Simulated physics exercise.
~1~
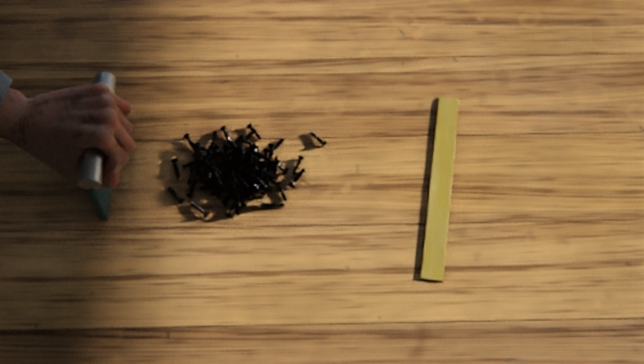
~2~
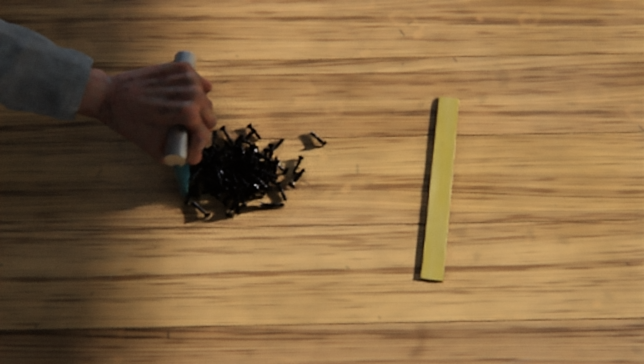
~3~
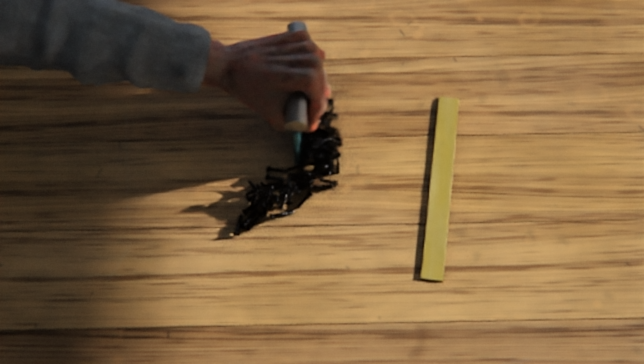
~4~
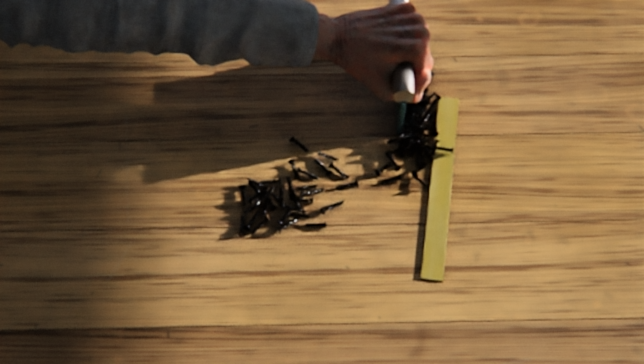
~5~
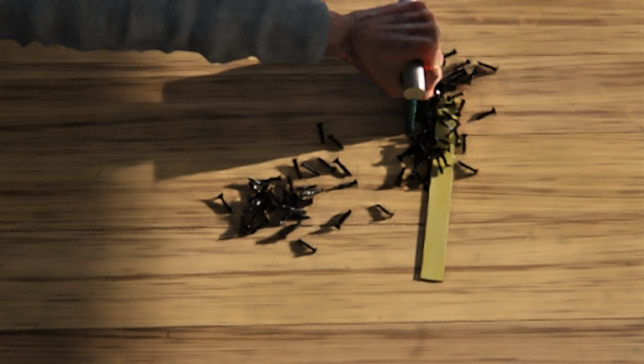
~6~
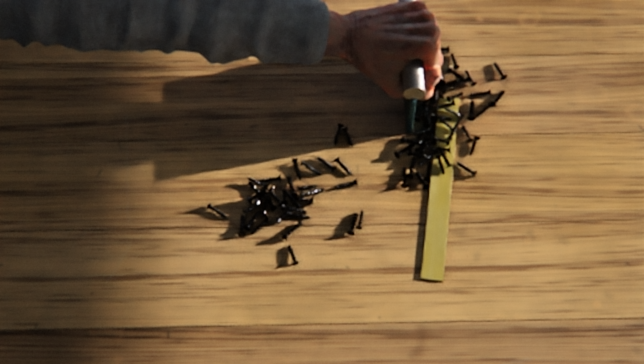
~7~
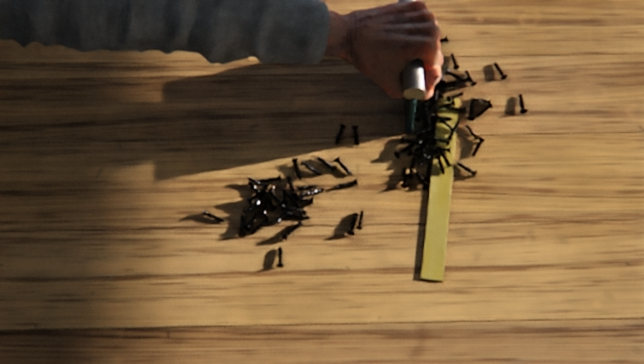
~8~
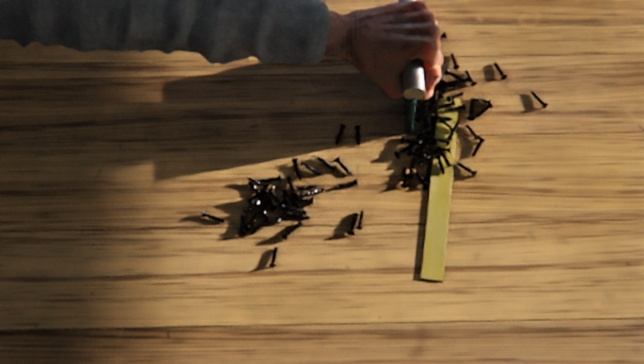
At the start, a hand holding a scraper is left of a heap of small black screws on a wooden surface, with a yellow-green strip lying upright farther right. The hand moves right and pushes the blade into the heap, bunching the screws into a slanting, elongated pile. As it sweeps on, part of the pile stays behind while the rest is driven against the strip's upper part. The hand stops beside the strip, and screws scatter over and around its upper end. A few stray ones shift slightly before settling, leaving some on the strip and most elsewhere.
